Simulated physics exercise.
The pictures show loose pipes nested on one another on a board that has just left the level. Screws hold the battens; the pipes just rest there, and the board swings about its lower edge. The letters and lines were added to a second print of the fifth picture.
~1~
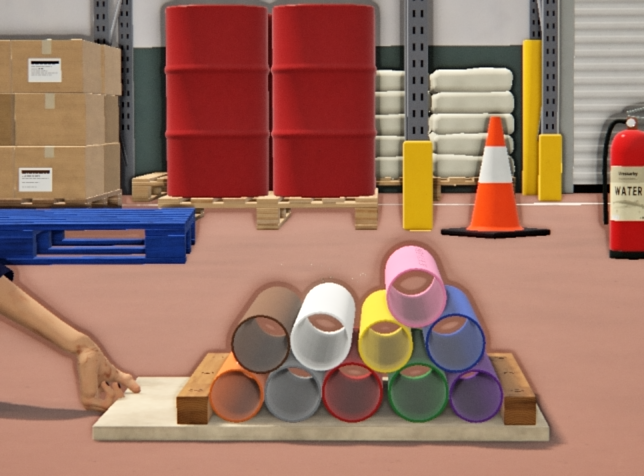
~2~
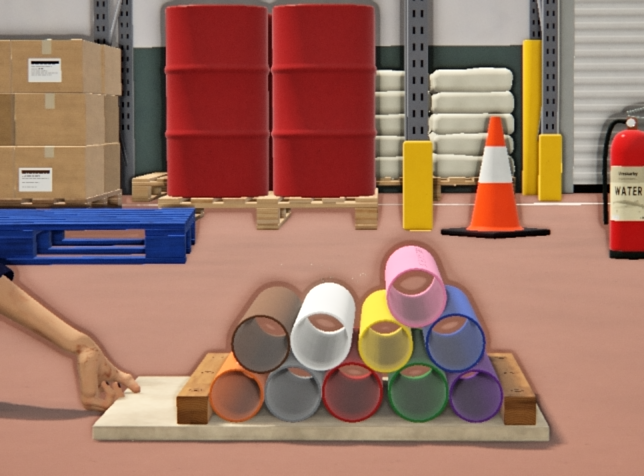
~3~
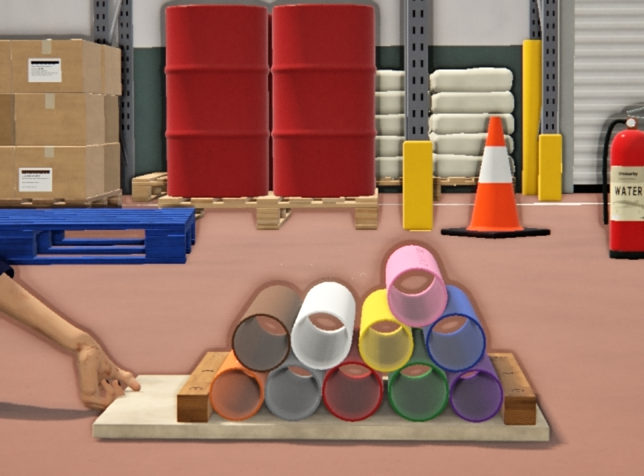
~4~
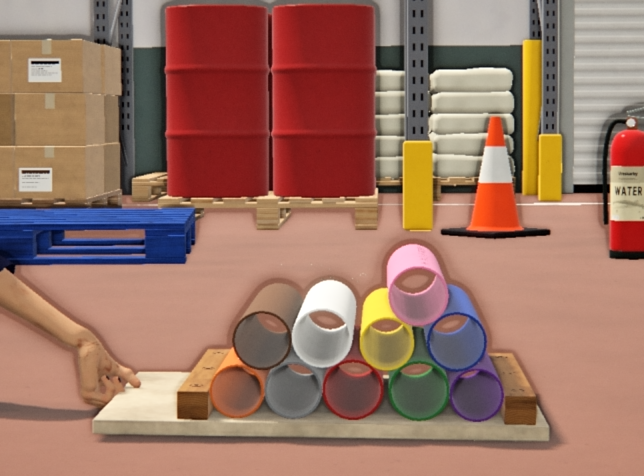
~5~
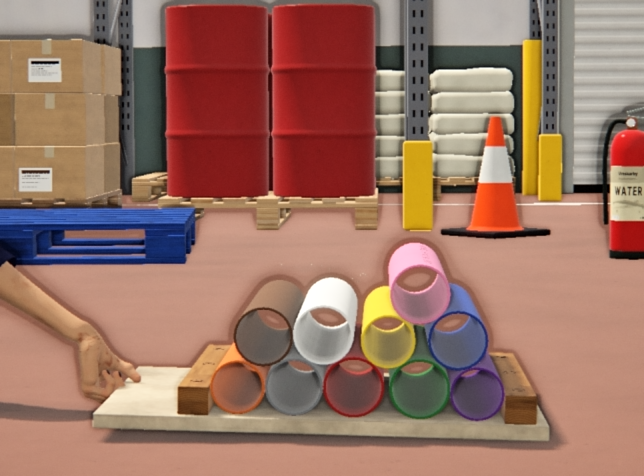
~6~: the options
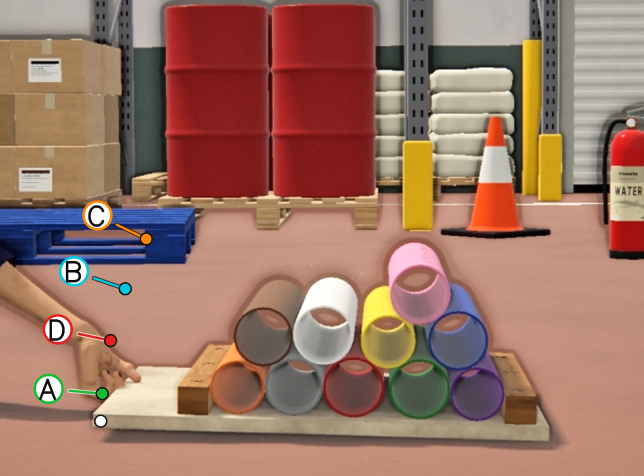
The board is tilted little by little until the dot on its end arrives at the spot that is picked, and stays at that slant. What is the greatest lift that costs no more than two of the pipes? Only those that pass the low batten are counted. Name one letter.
The highest mark that will do is C.
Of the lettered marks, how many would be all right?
The number is four.
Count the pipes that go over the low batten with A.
It comes to none.
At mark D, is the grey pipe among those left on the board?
Yes, with D.
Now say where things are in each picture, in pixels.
The first frame shows brown pipe (261, 344); yellow pipe (386, 346); pink pipe (416, 297).
The second frame shows pink pipe (416, 297); white pipe (321, 341).
The third frame shows board (325, 392); orange pipe (237, 394); brown pipe (261, 343); purple pipe (476, 395).
The fourth frame shows board (326, 390); orange pipe (237, 391); grey pipe (294, 390).
The fifth frame shows board (326, 387); orange pipe (238, 387); grey pipe (294, 387).
On the marked copy, A at (102, 394); B at (125, 288); C at (146, 239); D at (111, 341); the white dot at (100, 421).
Following C. Soon after the start, board at 16°.
Later, board at 26°.
In the end, board at 26°, two over the low batten (blue, pink).
As for the rest, A none over the low batten; B two over the low batten (blue, pink); D none over the low batten.
